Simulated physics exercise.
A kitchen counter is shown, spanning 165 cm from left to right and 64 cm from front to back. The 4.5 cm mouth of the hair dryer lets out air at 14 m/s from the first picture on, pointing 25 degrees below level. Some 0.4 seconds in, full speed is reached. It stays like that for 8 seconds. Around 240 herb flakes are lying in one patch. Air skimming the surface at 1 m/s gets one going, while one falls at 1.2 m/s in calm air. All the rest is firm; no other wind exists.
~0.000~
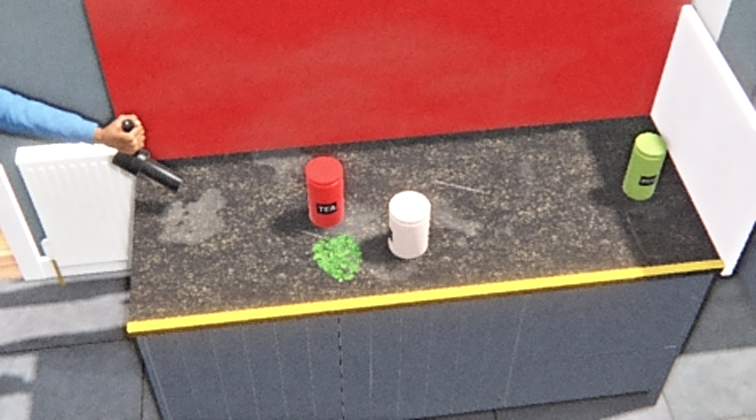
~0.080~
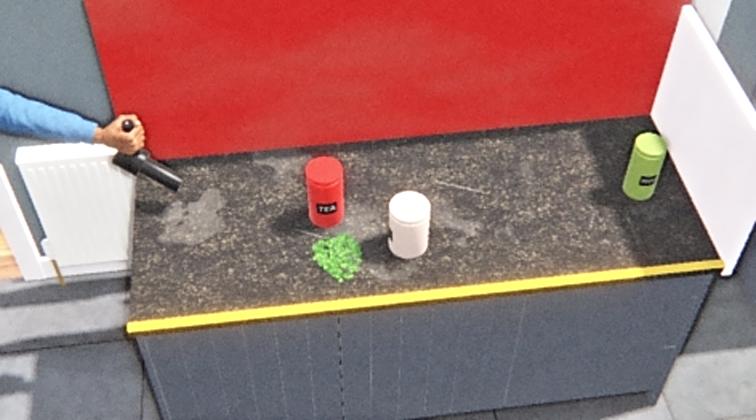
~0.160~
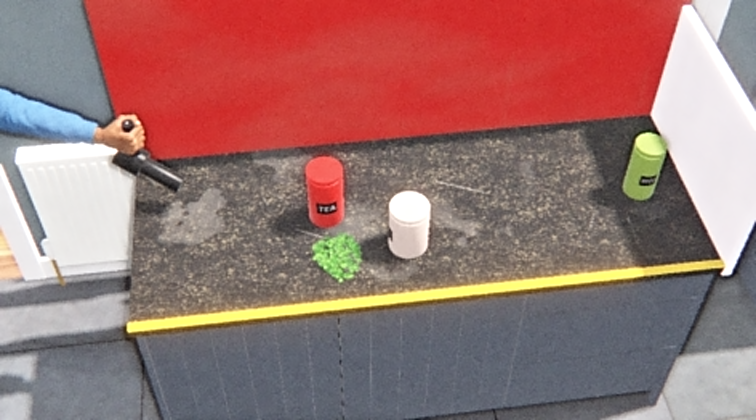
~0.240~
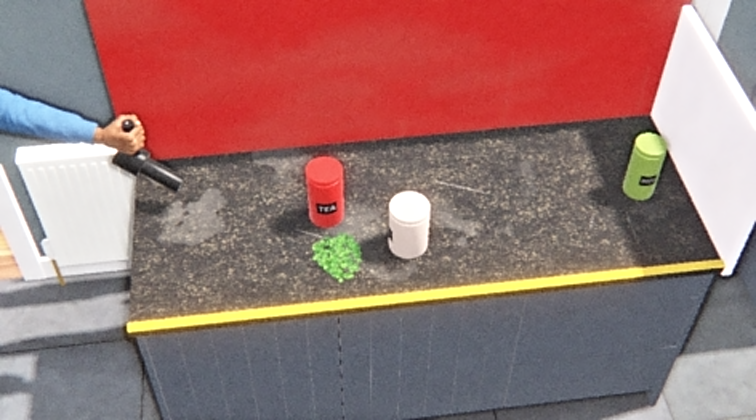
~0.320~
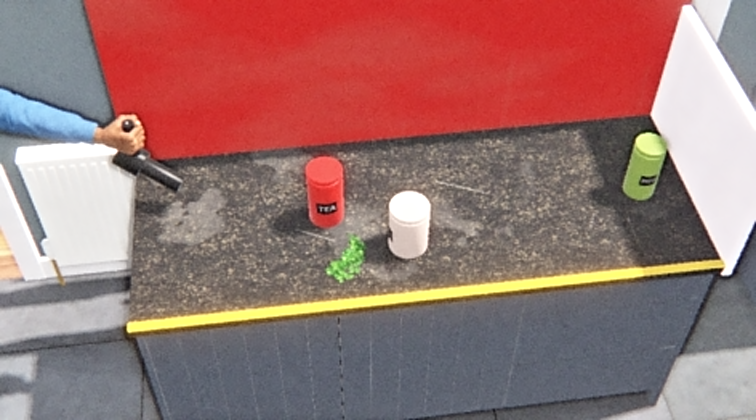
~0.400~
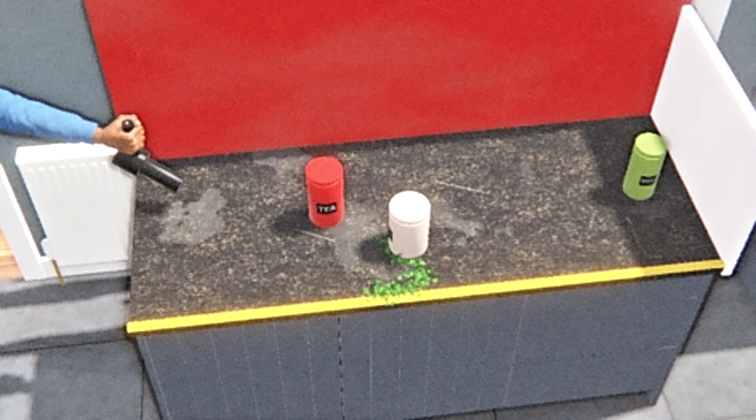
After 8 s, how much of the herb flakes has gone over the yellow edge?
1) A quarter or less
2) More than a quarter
(2) More than a quarter.
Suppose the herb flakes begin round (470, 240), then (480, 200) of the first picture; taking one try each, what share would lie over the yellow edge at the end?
Taking the two spots in order, I'd say around 0 percent and then 1 percent.
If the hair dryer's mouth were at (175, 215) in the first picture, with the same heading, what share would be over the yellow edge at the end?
You'd be looking at something like 80 in a hundred.
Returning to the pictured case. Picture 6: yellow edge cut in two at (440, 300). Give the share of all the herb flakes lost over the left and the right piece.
Some 50 % left, 50 % right.
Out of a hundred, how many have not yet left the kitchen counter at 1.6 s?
Some 3 per cent.
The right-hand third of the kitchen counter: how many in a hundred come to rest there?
Something close to 2 % ends up there.
After 1.6 s, 97 % are over the yellow edge; 96 % have settled or left.
After 2.6 s, 97 % are over the yellow edge; 97 % have settled or left.
After 4.4 s, 98 % are over the yellow edge; 98 % have settled or left.
After 8.0 s, at the end, 98 % are over the yellow edge.
